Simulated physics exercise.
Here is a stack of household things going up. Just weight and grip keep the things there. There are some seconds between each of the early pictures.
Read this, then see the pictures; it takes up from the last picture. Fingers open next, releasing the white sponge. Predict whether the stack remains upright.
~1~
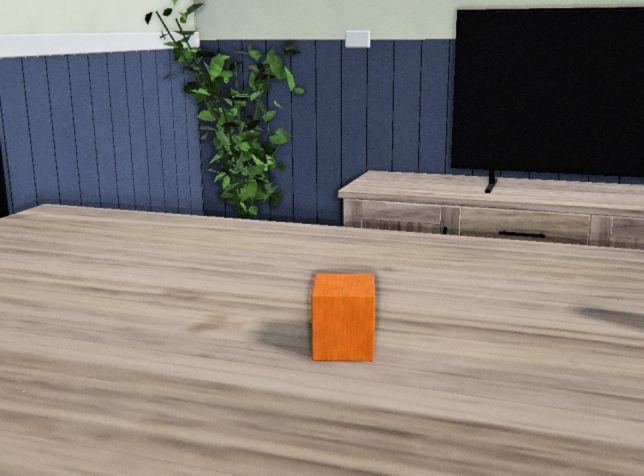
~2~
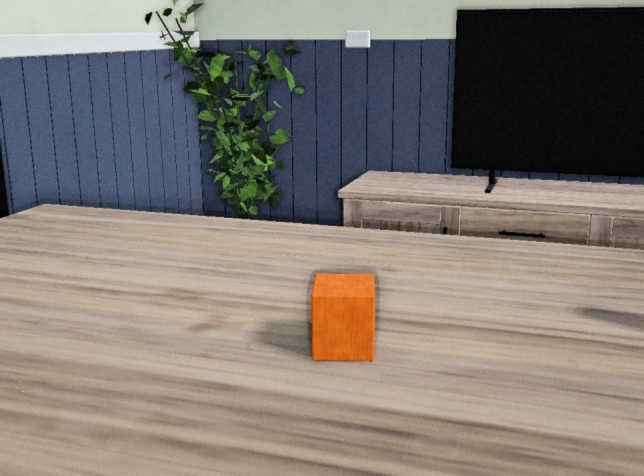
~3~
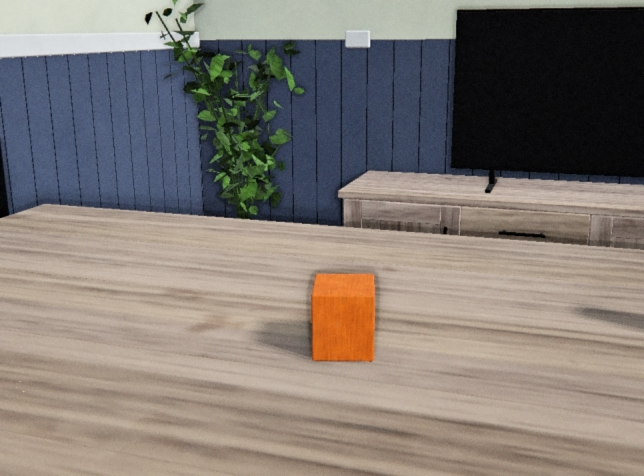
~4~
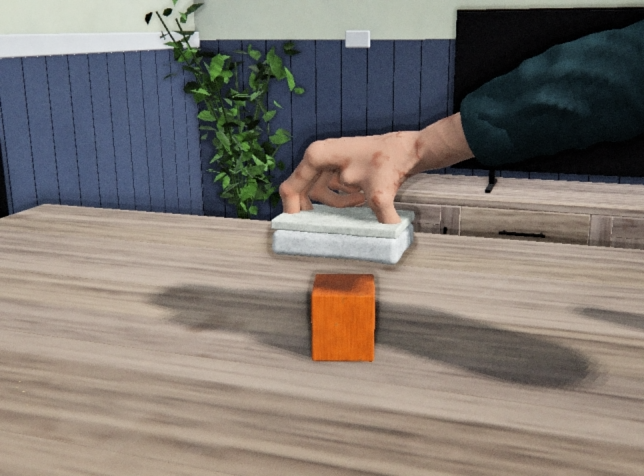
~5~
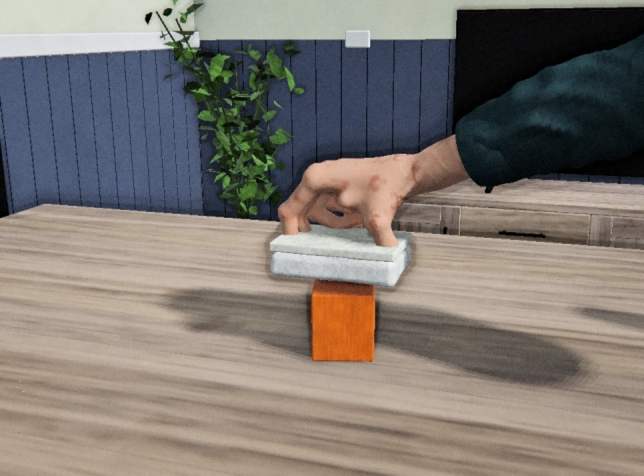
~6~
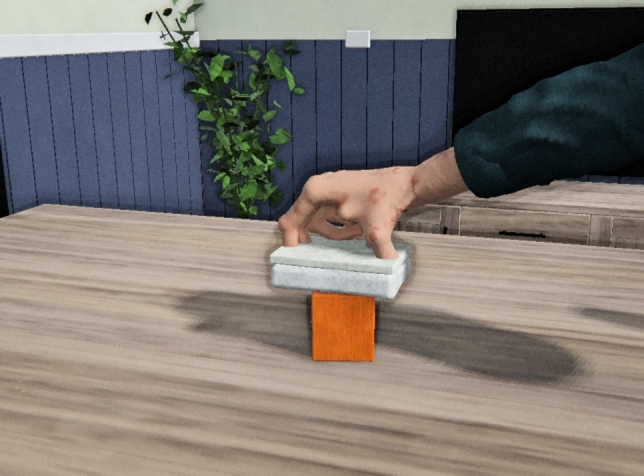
The pile copes with it, I'd say.
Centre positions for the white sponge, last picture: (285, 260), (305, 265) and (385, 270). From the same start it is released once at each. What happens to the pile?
Well, in the first case it tumbles down, in the second it tumbles down, and in the third it tumbles down.
Then, 0.60 s after the last picture, nothing has stirred.
Then, 1.50 s after the last picture, white sponge resting near (341, 267).
At rest, all 3 in place. Seen from the same camera at the end, white sponge near (341, 267). The pile keeps its balance.
